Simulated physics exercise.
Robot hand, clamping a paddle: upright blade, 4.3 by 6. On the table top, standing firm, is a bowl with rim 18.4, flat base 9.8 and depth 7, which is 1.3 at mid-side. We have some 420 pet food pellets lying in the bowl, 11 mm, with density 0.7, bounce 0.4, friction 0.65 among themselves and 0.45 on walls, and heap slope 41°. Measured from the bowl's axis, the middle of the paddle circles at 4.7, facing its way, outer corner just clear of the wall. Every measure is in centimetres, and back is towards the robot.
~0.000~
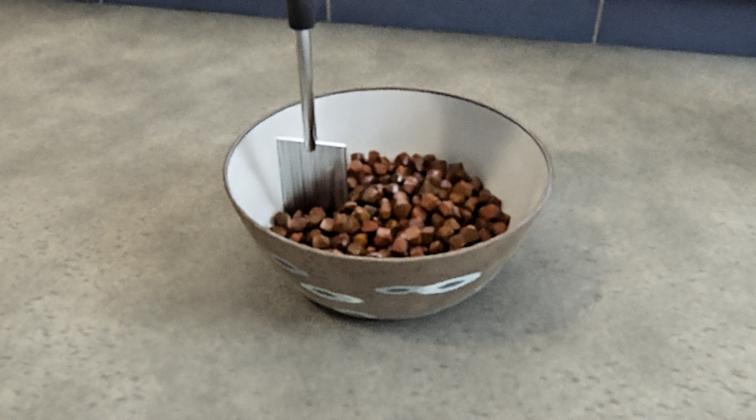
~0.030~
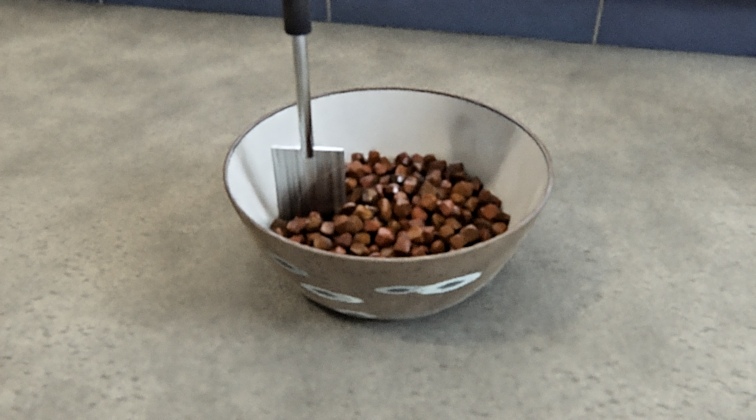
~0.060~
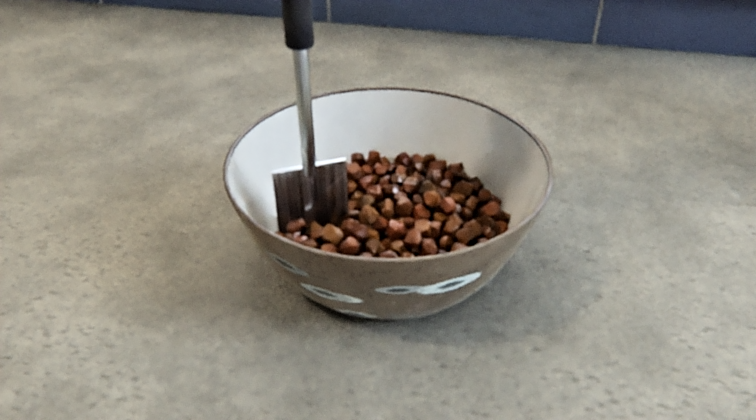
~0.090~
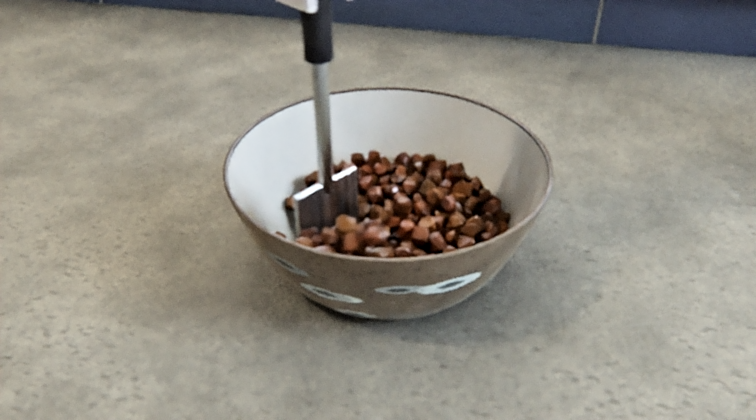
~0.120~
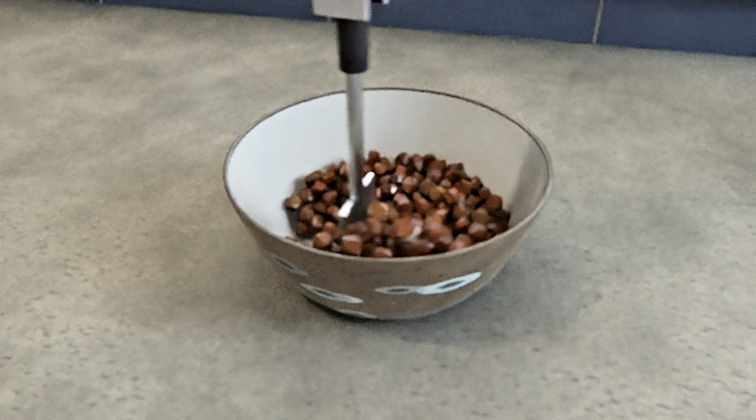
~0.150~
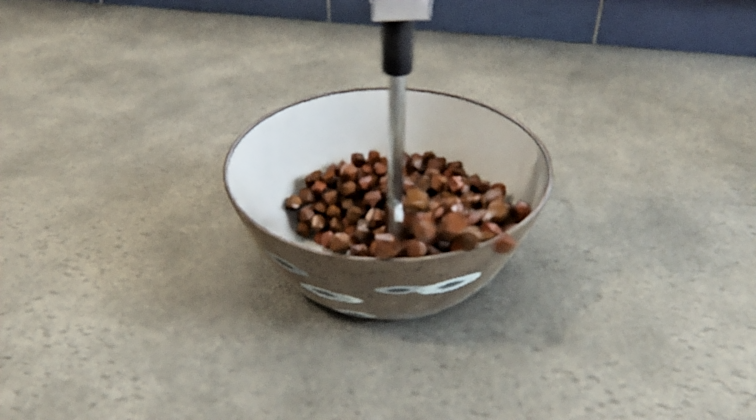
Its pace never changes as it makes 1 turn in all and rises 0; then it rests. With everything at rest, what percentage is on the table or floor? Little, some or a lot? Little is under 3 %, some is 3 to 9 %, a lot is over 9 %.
A lot.
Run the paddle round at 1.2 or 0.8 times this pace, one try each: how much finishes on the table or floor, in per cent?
Estimates in order: Some 30 % and some 15 %.
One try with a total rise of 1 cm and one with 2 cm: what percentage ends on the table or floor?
Roughly 20 and 15 per cent.
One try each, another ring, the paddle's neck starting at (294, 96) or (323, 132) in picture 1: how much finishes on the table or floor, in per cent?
Around 20 per cent on the first try, around 15 per cent on the second.
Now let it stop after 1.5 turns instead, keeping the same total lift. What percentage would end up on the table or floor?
Estimate: About 35 percent.
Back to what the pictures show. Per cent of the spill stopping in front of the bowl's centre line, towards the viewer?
Around 30 percent of the pieces.
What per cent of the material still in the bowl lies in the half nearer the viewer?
70 %.
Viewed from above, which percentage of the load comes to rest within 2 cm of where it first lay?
Roughly 5 percent of the load.
By 0.26 s, 202° round, highest piece 11 above the table; 394 in the bowl, 2 on the table or floor, 21 in flight or on the tool.
By 0.38 s, 296° round, highest piece 10 above the table; 354 in the bowl, 27 on the table or floor, 36 in flight or on the tool.
By 0.63 s, 0° round, highest piece 7 above the table; 316 in the bowl, 100 on the table or floor, 1 in flight or on the tool.
By 1.33 s, 0° round, highest piece 7 above the table; 316 in the bowl, 101 on the table or floor.
Final count, 316 in the bowl, 101 on the table or floor. That is 24 % on the table or floor.
